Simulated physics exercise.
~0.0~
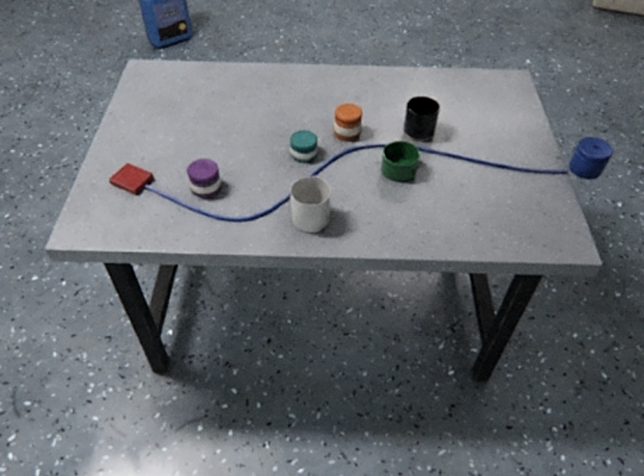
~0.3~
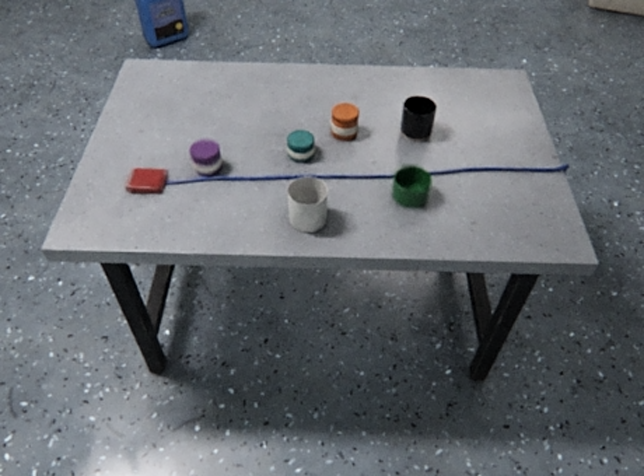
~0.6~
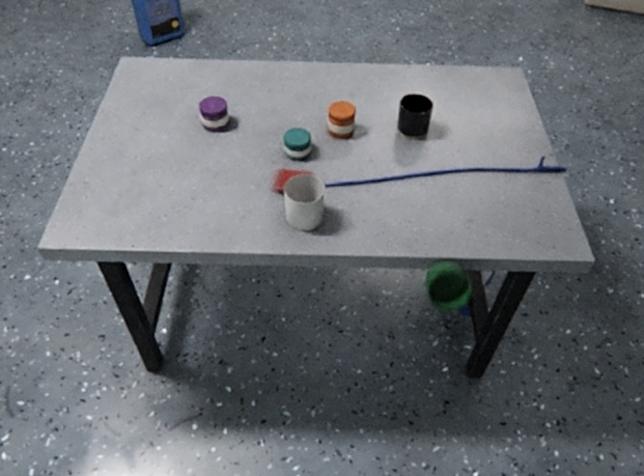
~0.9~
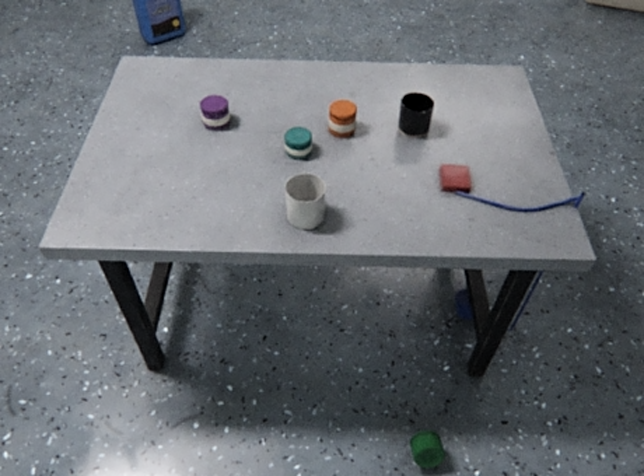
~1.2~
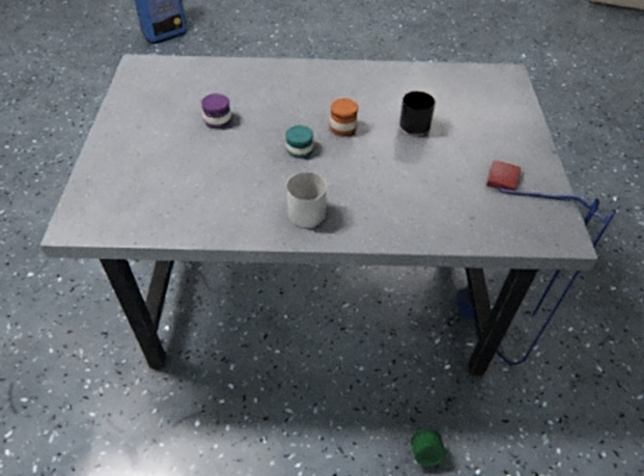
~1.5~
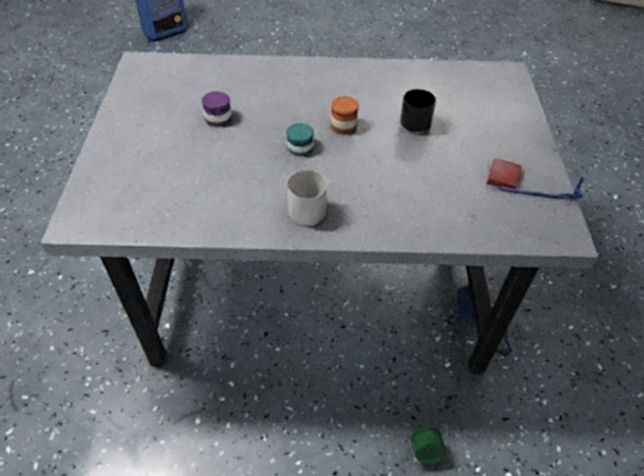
A blue speaker hangs at the right edge of a grey table, seen from above by a slightly swaying camera, its blue cable winding past cups and canisters to a red phone at left. A purple canister stands near the phone, with teal and orange ones, a white cup, and green and black mugs further right. The speaker drops out of view, and the cable pulls straight, shifting the green mug and purple canister. The green mug falls off the front as the phone slides right behind the white cup. The phone stops near the right edge, still on top, while the speaker hangs below and the green mug lies on the floor.
